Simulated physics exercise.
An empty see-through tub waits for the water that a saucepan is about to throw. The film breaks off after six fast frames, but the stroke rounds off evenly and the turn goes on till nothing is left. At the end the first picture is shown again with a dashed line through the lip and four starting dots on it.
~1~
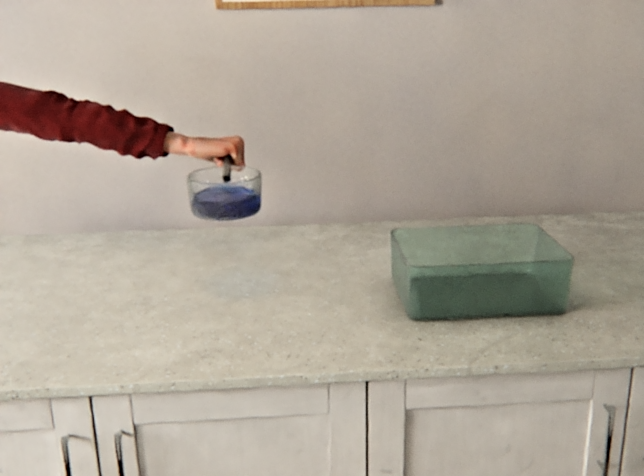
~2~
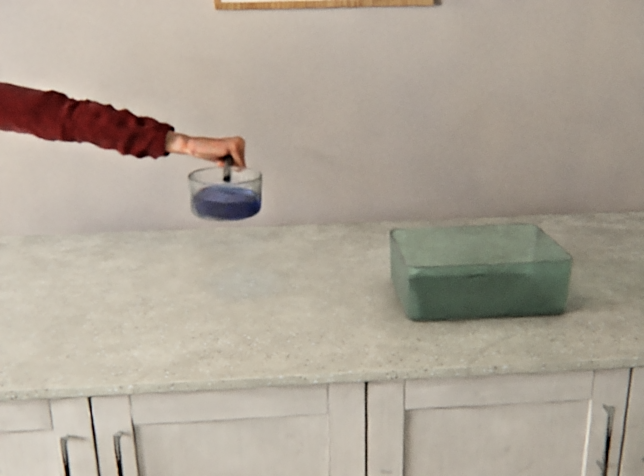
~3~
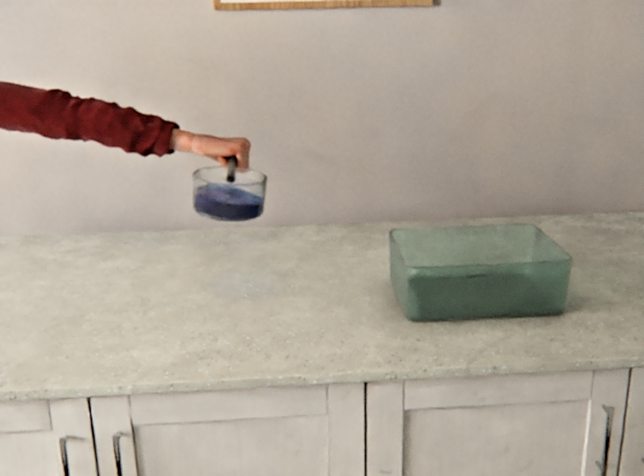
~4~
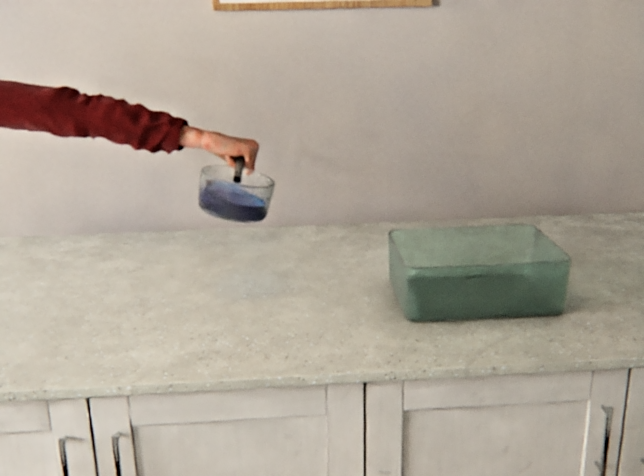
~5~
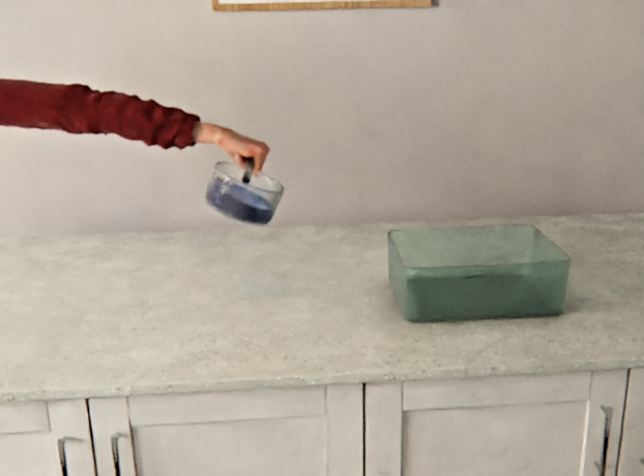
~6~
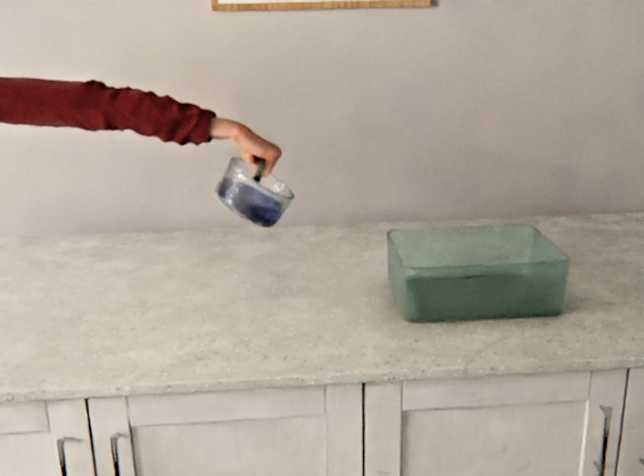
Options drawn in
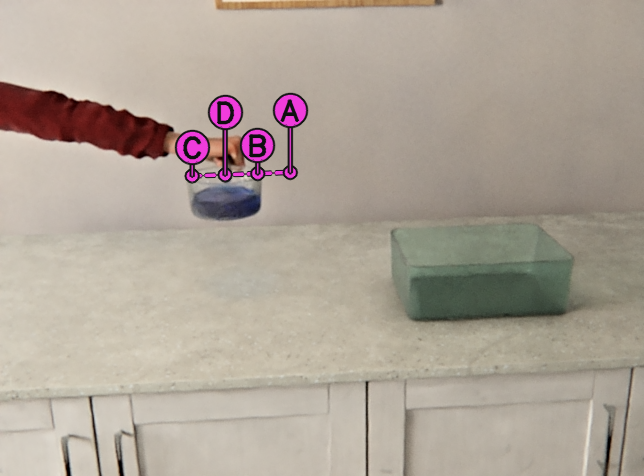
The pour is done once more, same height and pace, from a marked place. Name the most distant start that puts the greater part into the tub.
Use spot A.
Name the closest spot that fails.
That would be B.
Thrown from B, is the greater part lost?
Yes, that goes wrong.
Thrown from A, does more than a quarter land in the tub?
Yes, clearly.
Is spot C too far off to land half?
Yes.
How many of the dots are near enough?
One of them.
On the marked copy, A at (290, 172); B at (257, 173); C at (192, 175); D at (225, 174).
With A, about 85 % lands in the tub, 9 % falls short and 5 % goes beside or beyond.
With B, about 7 % lands in the tub, 91 % falls short and 3 % goes beside or beyond.
With C, about 0 % lands in the tub, 100 % falls short.
With D, about 0 % lands in the tub, 97 % falls short and 3 % goes beside or beyond.
